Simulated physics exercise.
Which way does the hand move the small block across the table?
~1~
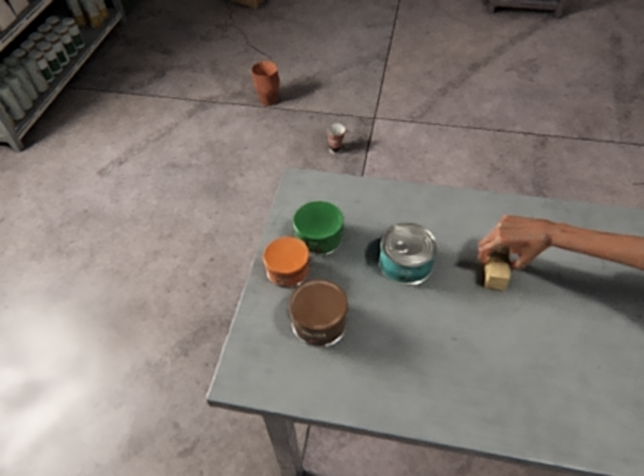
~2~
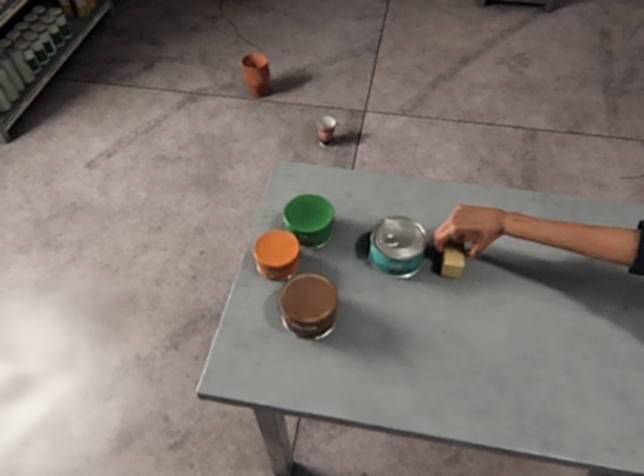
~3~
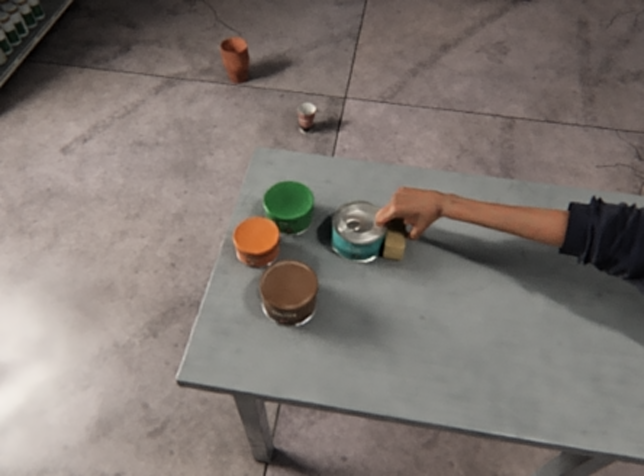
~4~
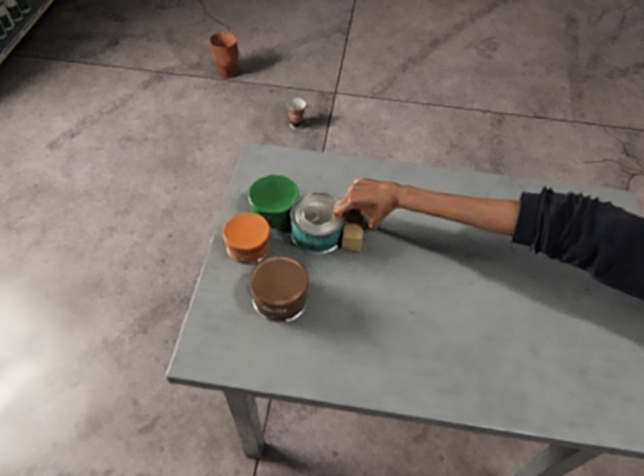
The hand moves the small block to the left, toward the group of tubs near the end of the table.
